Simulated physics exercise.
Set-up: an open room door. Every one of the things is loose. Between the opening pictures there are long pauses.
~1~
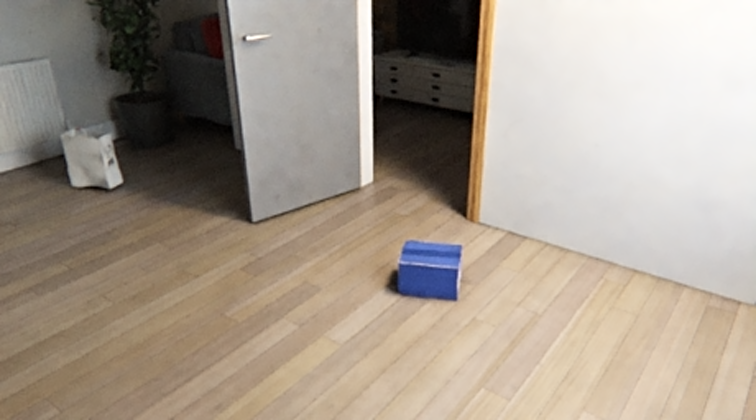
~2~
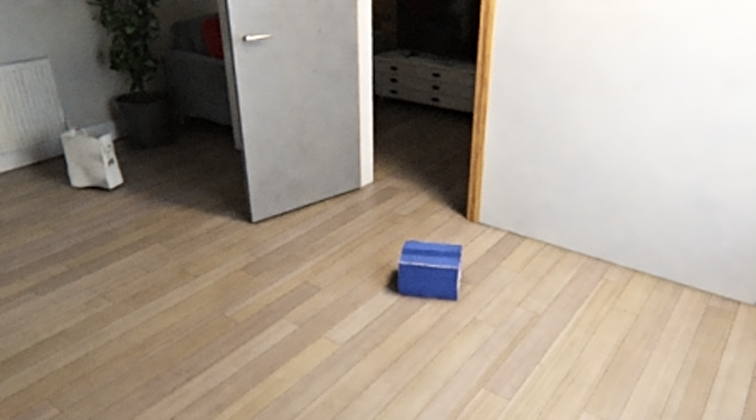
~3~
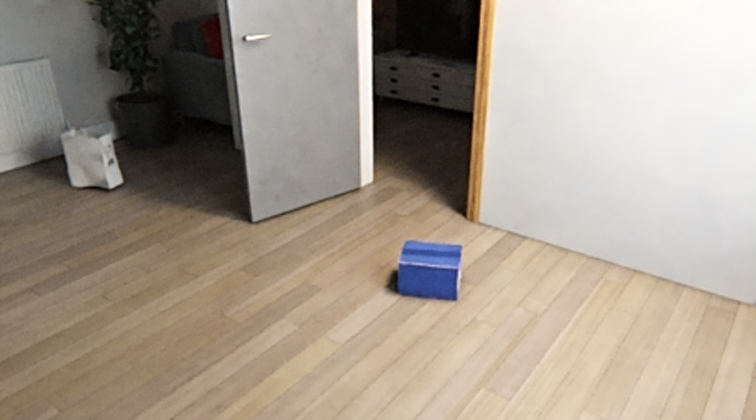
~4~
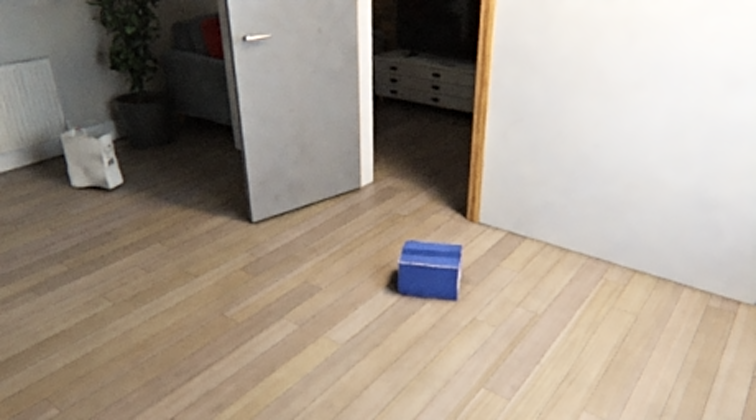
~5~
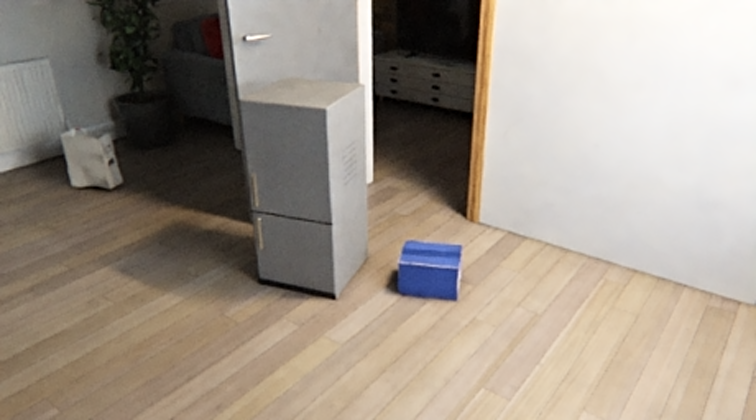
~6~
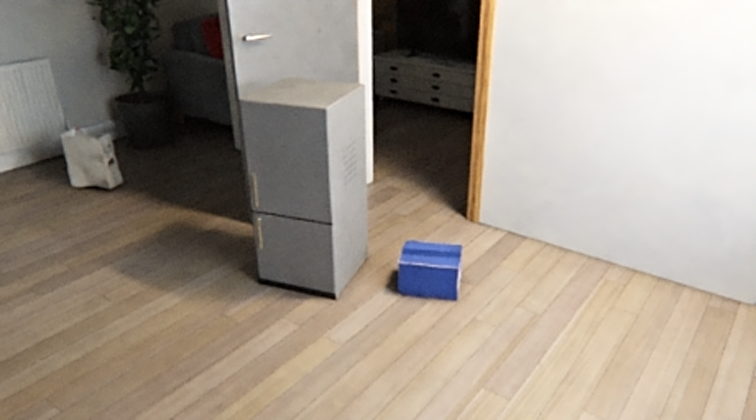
A grey door stood wide open and still, with a blue box on the wooden floor nearby, until a tall grey appliance suddenly appeared in front of the door and stayed still beside the box.
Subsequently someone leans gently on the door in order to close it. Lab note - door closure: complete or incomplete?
Complete.
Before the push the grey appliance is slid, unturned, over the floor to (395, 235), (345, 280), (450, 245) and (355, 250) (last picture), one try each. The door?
It gets caught first, ends up closed second, gets caught third and gets caught fourth.
Then, 1.00 s later than the last frame, door at 82°.
Then, 1.80 s later than the last frame, door at 51°.
Then, 2.60 s later than the last frame, door at 17°.
When it is over, door at 0°; both as before. End places, in pixels of the last picture, grey appliance near (311, 187).
